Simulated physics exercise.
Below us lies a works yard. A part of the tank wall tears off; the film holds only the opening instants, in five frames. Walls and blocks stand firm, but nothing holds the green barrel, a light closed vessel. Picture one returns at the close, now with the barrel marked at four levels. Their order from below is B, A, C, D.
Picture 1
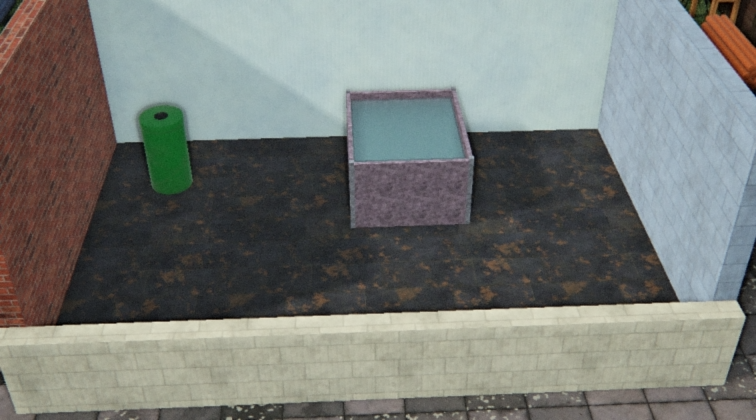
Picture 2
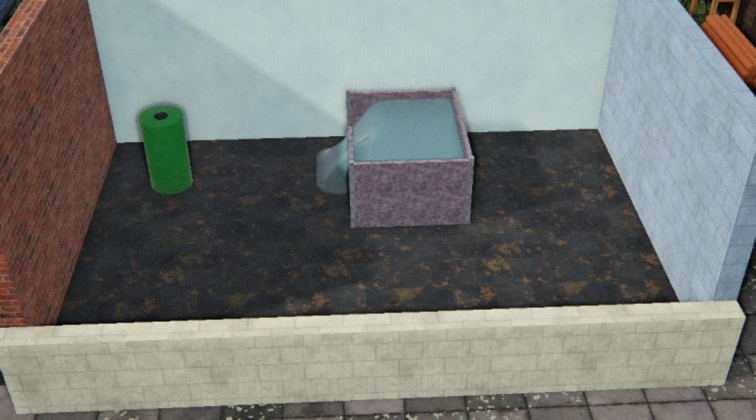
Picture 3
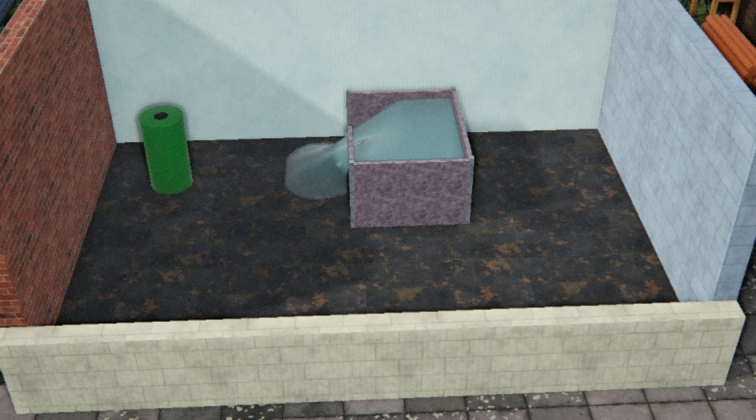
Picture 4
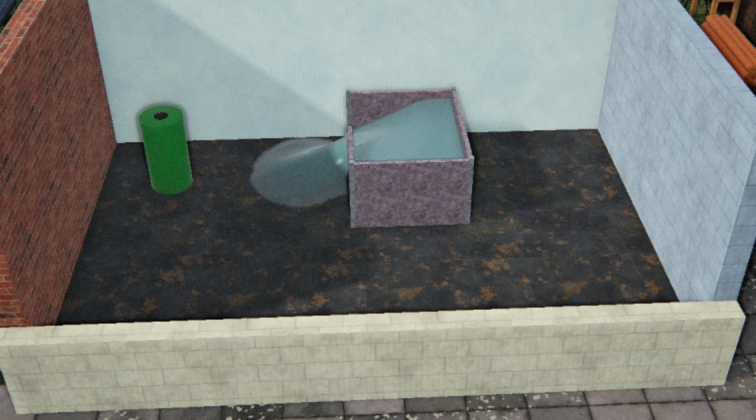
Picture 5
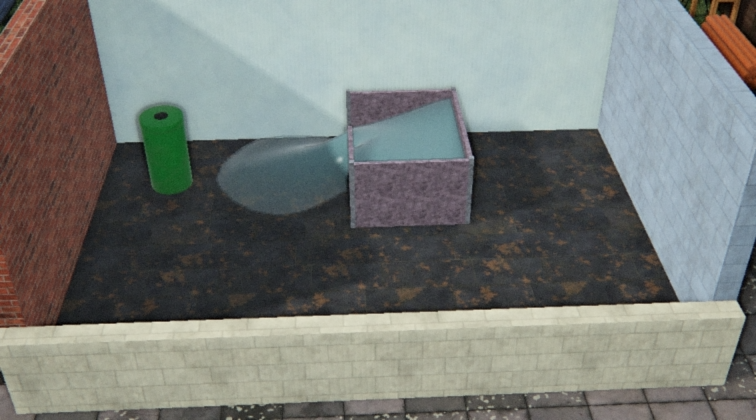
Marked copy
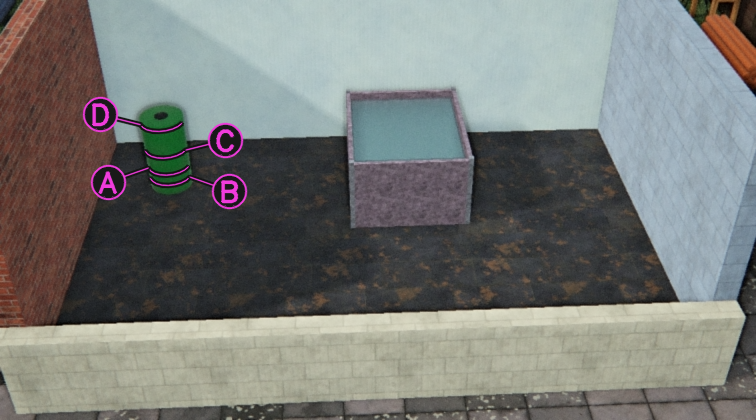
In a walled works yard, water poured out of the left side of a full stone tank and spread across the dark ground toward the green barrel, widening steadily while the barrel stayed still.
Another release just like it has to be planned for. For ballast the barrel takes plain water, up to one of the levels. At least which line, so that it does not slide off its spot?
The limit is C.
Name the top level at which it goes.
That is level A.
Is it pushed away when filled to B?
Yes.
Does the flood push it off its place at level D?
No, not at all.
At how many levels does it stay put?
Two.
On the marked copy, A at (166, 175); B at (168, 185); C at (163, 158); D at (159, 131); from the bottom up B, A, C, D.
With A, it is pushed about its own width away.
With B, it is pushed about 6 times its own width away.
With C, it does not move.
With D, it does not move.
